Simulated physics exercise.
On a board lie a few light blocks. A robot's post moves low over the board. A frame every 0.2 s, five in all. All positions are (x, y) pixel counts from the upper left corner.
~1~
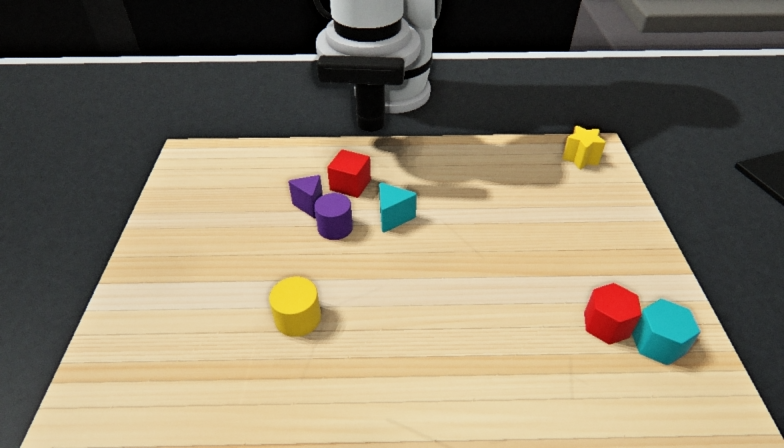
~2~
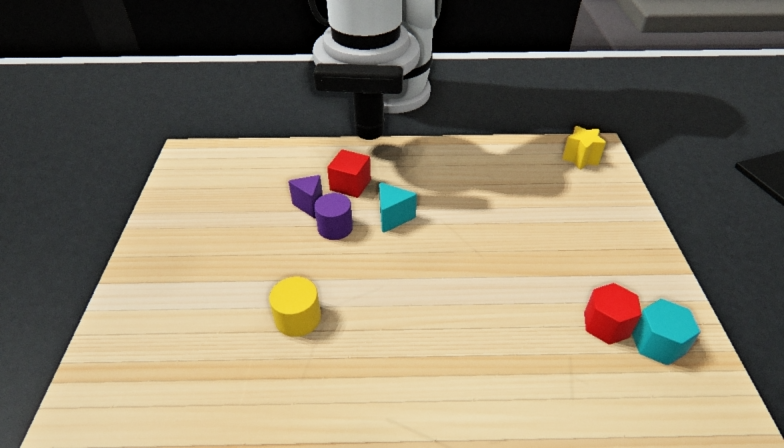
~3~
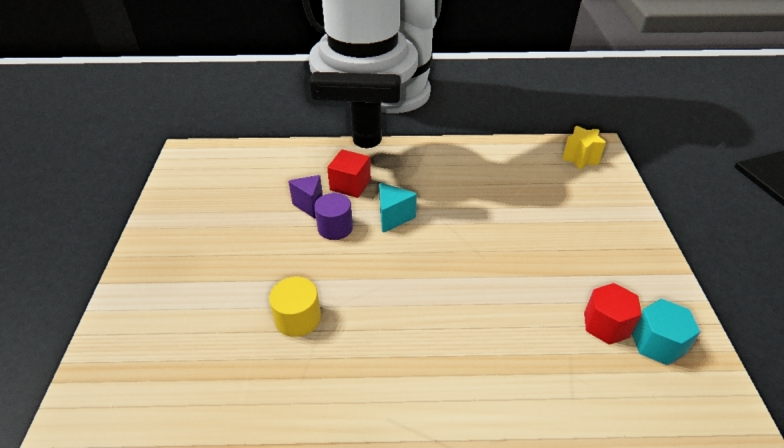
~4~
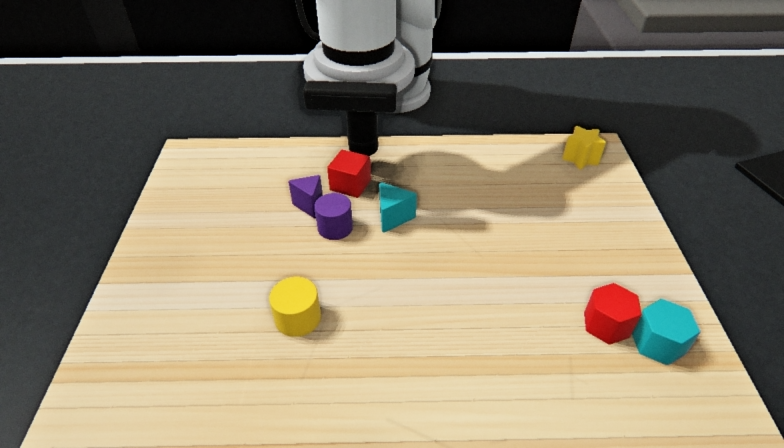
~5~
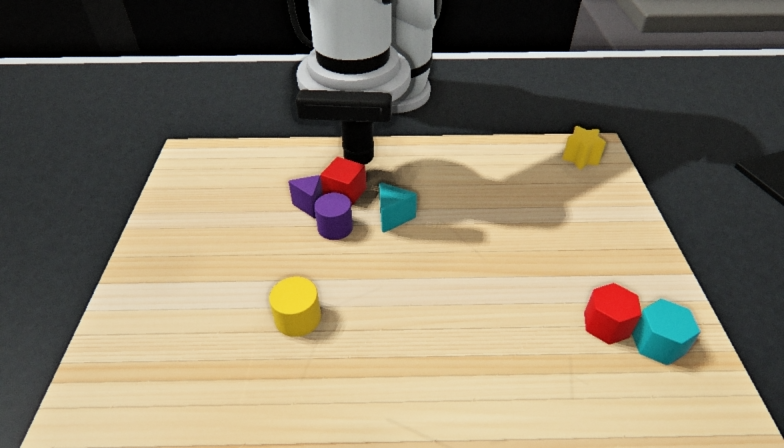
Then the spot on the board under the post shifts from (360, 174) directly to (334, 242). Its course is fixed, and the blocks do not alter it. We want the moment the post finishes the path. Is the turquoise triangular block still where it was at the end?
Yes, that is what happens.
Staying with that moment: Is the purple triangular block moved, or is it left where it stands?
That block ends up displaced.
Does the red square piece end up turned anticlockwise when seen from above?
No, it doesn't check out.
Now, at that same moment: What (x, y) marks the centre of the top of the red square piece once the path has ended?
The middle of its upper face will lie at (295, 216).
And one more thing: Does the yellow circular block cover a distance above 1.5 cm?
I expect not.
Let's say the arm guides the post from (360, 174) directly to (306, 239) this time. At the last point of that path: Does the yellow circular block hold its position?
The answer is yes.
What follows on the original path. One third of the way, post at (351, 178); purple triangular block at (294, 189); purple circular block at (326, 219); red square piece at (329, 190), turned 15° clockwise.
Two thirds of the way, post at (342, 201); purple triangular block at (288, 191), turned 25° clockwise; purple circular block at (319, 233); red square piece at (310, 208), turned 35° clockwise.
At the end, post at (332, 225); yellow circular block unmoved; purple triangular block at (287, 191), turned 35° clockwise; purple circular block at (314, 243); red square piece at (295, 216), turned 60° clockwise; turquoise triangular block unmoved.
